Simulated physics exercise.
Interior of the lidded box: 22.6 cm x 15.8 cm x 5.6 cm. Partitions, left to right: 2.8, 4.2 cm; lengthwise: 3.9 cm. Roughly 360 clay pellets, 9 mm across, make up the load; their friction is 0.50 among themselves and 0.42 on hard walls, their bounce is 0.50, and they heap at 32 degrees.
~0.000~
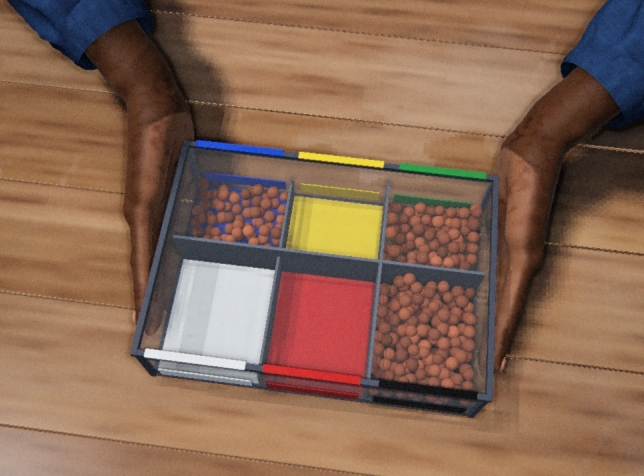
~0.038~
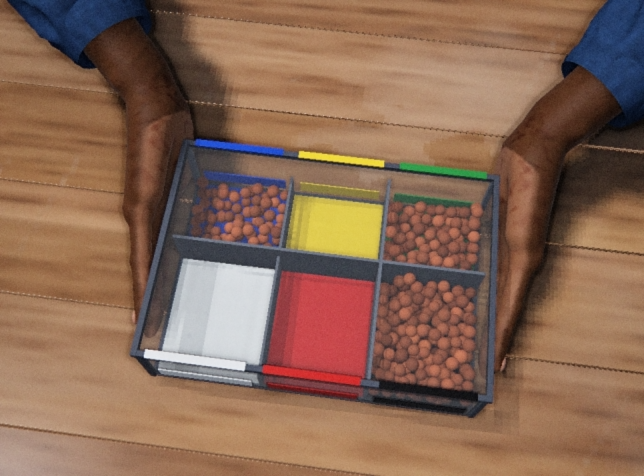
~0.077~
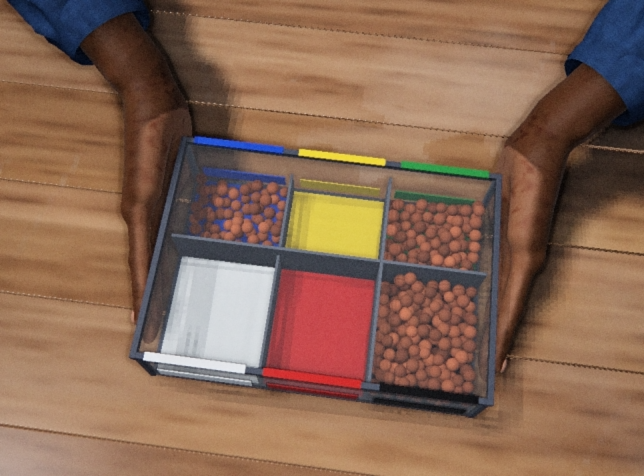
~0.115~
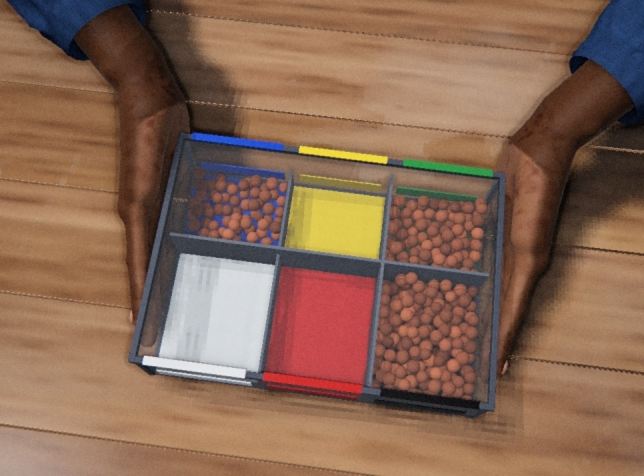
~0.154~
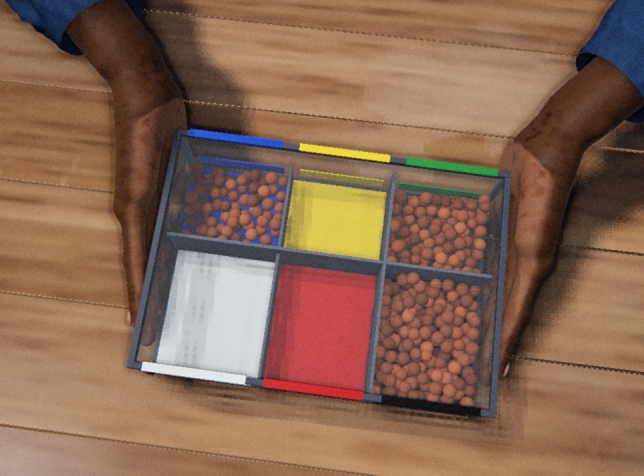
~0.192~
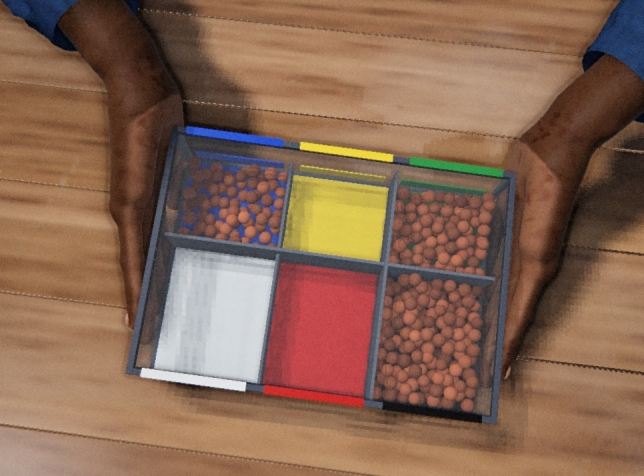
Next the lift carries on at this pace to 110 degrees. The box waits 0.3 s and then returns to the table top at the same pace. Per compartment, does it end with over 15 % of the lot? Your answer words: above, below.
Red compartment - below; blue compartment - below; green compartment - above; yellow compartment - below; white compartment - below; black compartment - above.
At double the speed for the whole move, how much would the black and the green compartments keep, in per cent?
Expect black at 55 percent and green at 25 percent.
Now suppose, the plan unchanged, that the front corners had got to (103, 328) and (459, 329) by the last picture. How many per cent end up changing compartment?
Near 20 %.
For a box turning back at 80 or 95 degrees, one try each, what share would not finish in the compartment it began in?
Try one gives around 10 %, try two around 20 %.
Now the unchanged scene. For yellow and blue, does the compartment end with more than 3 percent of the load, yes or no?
Checking yellow: It falls short; checking blue: It clears.
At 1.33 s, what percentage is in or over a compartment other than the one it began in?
About 15 %.
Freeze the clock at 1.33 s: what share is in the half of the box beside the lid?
I'd say around 60 percent of the pieces.
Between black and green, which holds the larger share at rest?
Black comes out ahead.
After 1.33 s, tilt 110 degrees; red 5 %, blue 10 %, green 25 %, white 5 %, black 55 %.
After 2.09 s, tilt 58 degrees; red 10 %, blue 10 %, green 25 %, white 5 %, black 55 %.
Then, at 2.87 s, tilt 0 degrees; red 10 %, blue 10 %, green 20 %, white 5 %, black 60 %.
By 3.4 s all is still; red 10 %, blue 10 %, green 20 %, yellow 0 %, white 5 %, black 60 %.
